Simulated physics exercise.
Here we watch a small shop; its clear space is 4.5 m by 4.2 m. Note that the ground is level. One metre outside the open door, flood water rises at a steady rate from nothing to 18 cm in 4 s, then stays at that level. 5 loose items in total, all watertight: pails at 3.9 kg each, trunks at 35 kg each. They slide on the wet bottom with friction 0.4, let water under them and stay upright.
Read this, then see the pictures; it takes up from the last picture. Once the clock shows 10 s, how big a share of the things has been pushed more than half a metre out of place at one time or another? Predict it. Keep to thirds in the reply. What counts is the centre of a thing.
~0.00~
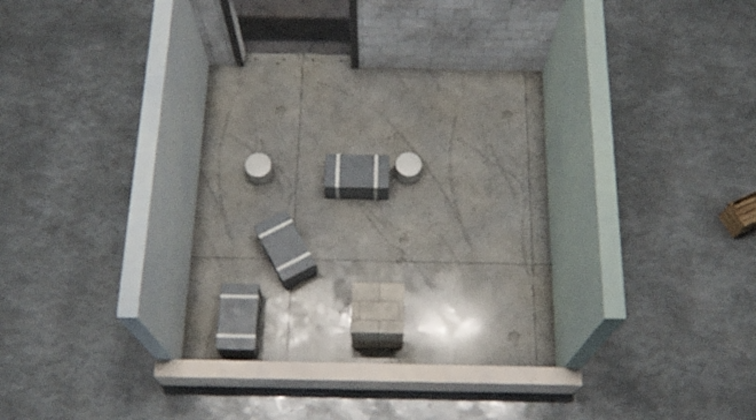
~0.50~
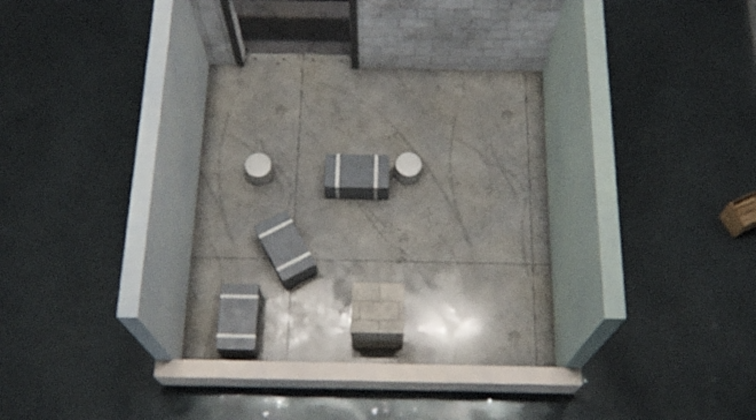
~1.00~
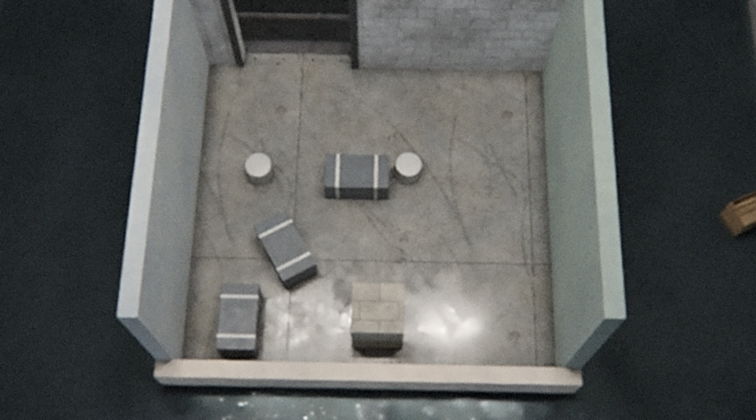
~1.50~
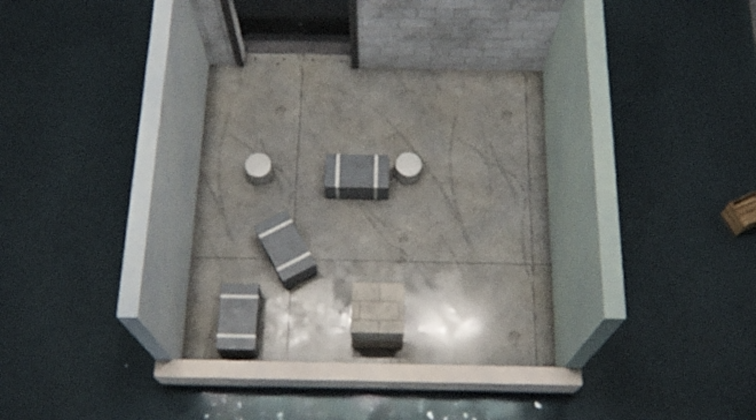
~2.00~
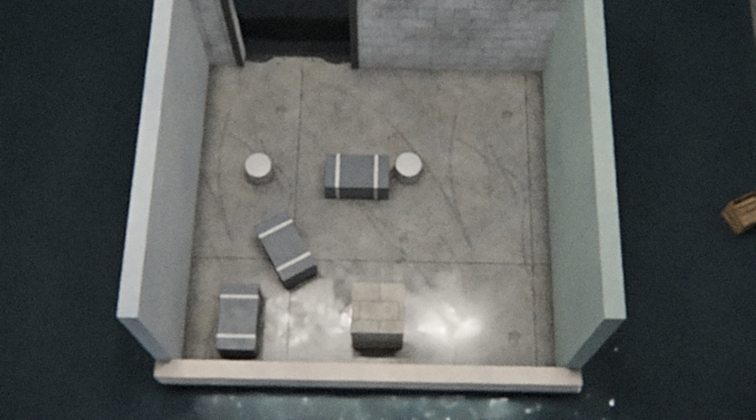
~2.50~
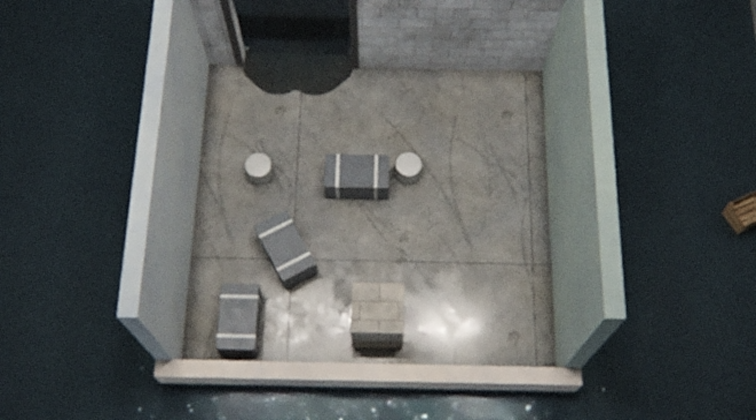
My answer: One to two thirds.
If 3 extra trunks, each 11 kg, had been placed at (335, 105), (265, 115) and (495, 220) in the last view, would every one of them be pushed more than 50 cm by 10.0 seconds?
In order: Above the mark, above the mark, below the mark.
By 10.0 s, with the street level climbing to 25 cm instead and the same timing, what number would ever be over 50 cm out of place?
Result: 5.
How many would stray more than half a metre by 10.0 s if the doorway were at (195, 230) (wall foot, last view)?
Then it comes to 2.
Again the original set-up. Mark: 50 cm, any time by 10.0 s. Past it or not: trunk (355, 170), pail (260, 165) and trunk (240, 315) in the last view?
Taking them in that order, the first is within the limit, the second beyond the limit and the third beyond the limit.
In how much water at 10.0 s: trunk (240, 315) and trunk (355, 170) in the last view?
Depths: Near 9 cm, then near 5 cm.
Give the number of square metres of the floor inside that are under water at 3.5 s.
About 2.0 m2 is covered.
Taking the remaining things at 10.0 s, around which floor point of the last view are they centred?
Mean floor pixel: About (346, 258).
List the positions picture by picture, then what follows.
In the first picture, a pail at (258, 165) rests on the ground; a pail at (409, 164) rests on the ground; water covers 0.0 m2; 0 of 5 have shifted.
In the second picture, a pail at (258, 165) rests on the ground; a pail at (409, 164) rests on the ground; water covers 0.0 m2; 0 of 5 have shifted.
In the third picture, a pail at (258, 165) rests on the ground; a pail at (409, 164), on the bottom; 0.0 m2 under water; 0 of 5 have shifted.
In the fourth picture, a pail at (258, 165), on the bottom; a pail at (409, 164), on the bottom; water covers 0.0 m2; 0 of 5 have shifted.
In the fifth picture, a pail at (258, 165), on the bottom; a pail at (409, 164), on the bottom; water covers 0.0 m2; 0 of 5 have shifted.
In the sixth picture, a pail at (258, 165) rests on the ground; a pail at (409, 164) rests on the ground; water covers 0.4 m2; 0 of 5 have shifted.
After 3.5 s 0 of 5 are over 50 cm from their spots; 0 afloat.
After 4.5 s 0 of 5 are over 50 cm from their spots; 0 afloat.
After 7.0 s 1 of 5 are over 50 cm from their spots; 1 afloat.
After 10.0 s 2 of 5 are over 50 cm from their spots, and 2 have been at some point; 1 afloat.
